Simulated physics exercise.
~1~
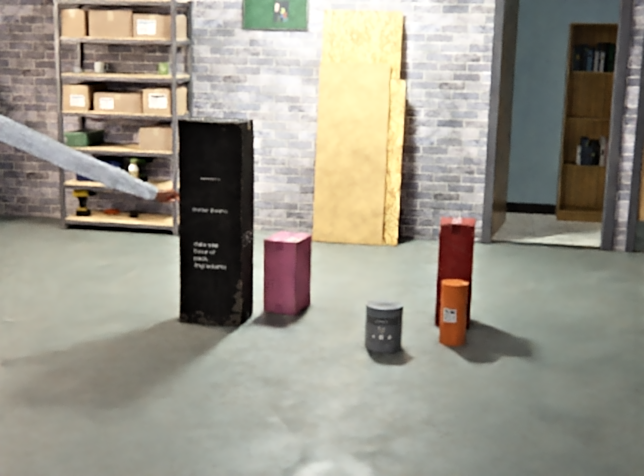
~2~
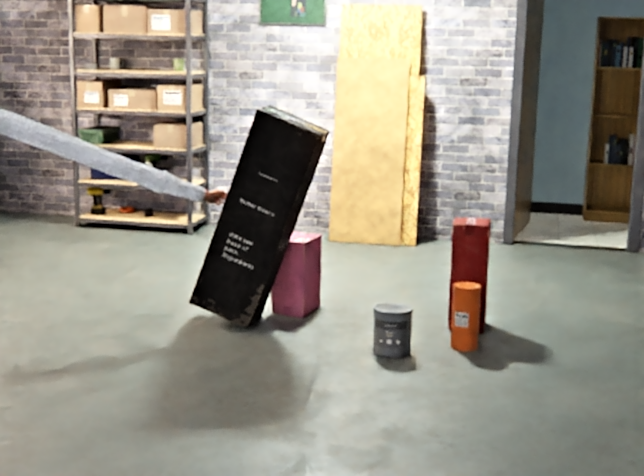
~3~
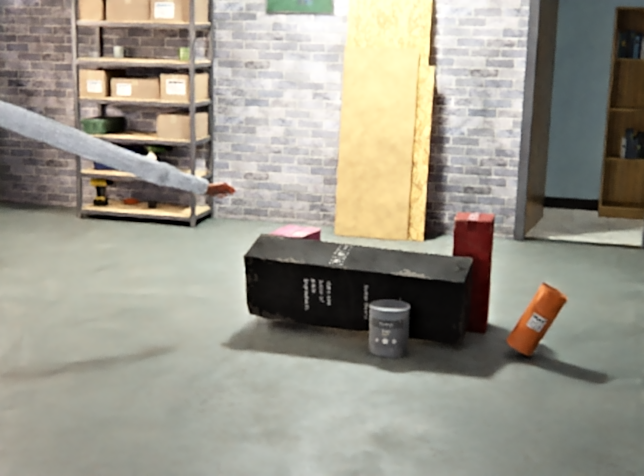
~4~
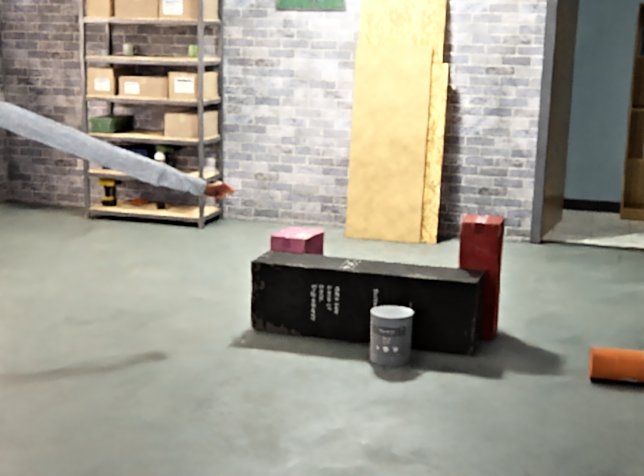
In a brick-walled storeroom, a hand tips a tall black box rightward onto its side, and an orange canister topples and rolls.
